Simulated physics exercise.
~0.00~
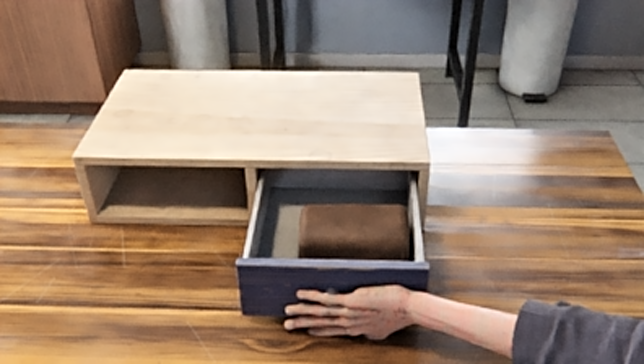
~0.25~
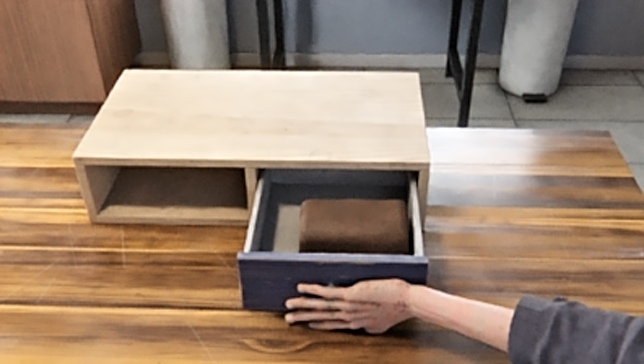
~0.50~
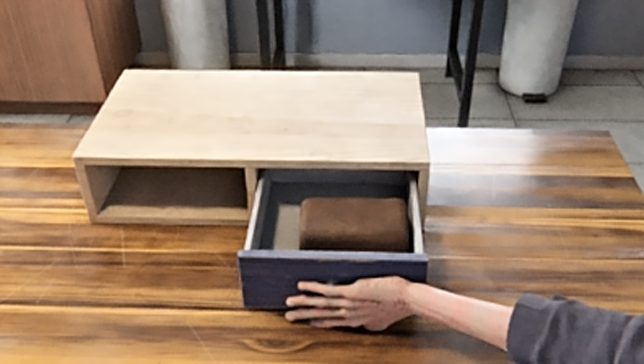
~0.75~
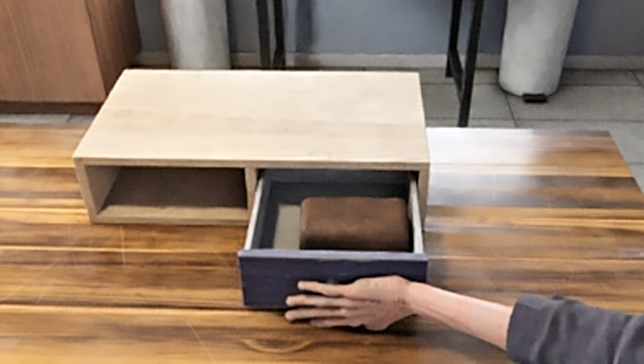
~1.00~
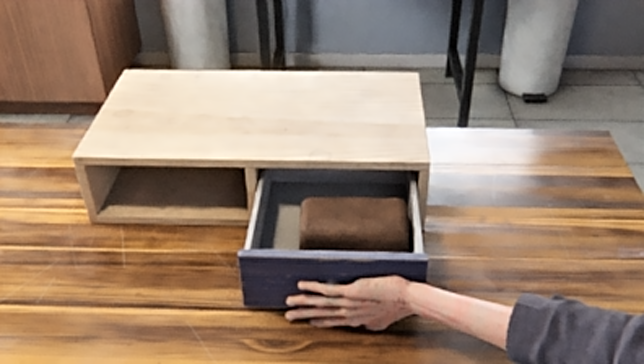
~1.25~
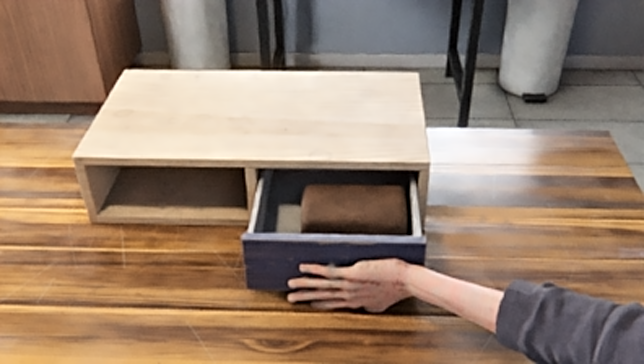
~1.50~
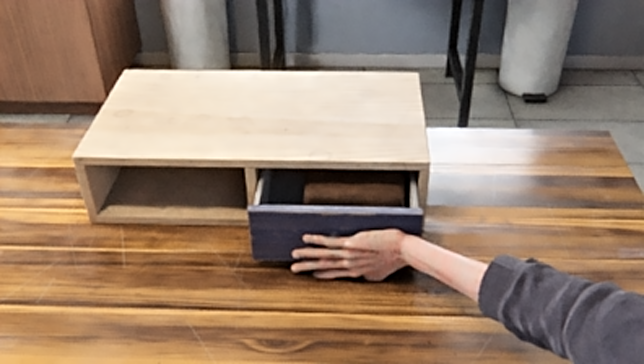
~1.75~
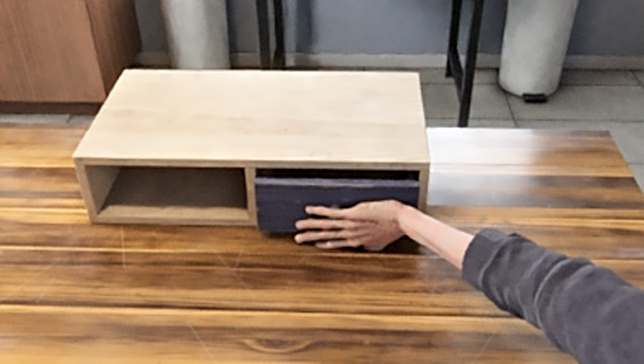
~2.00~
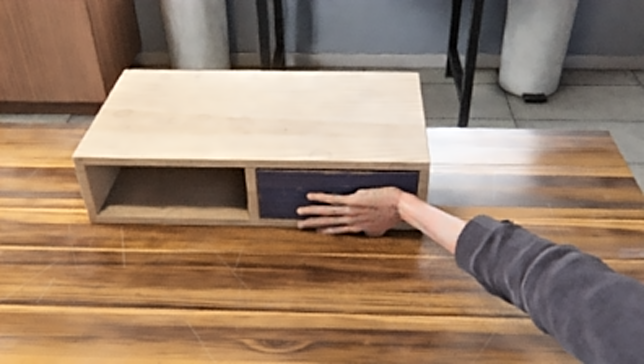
A dark blue drawer holding a brown, loaf-shaped object stands open at the right side of a low, pale wooden chest, seen from the front and slightly above on a glossy striped wood table. An open compartment sits to its left, with table legs and pale cylindrical shapes behind. A hand in a dark grey sleeve, reaching from the right, rests against the drawer front and barely moves it at first. Then the hand pushes steadily, and the drawer slides inward, carrying the brown object out of sight. The drawer closes flush, with the hand still against its front.
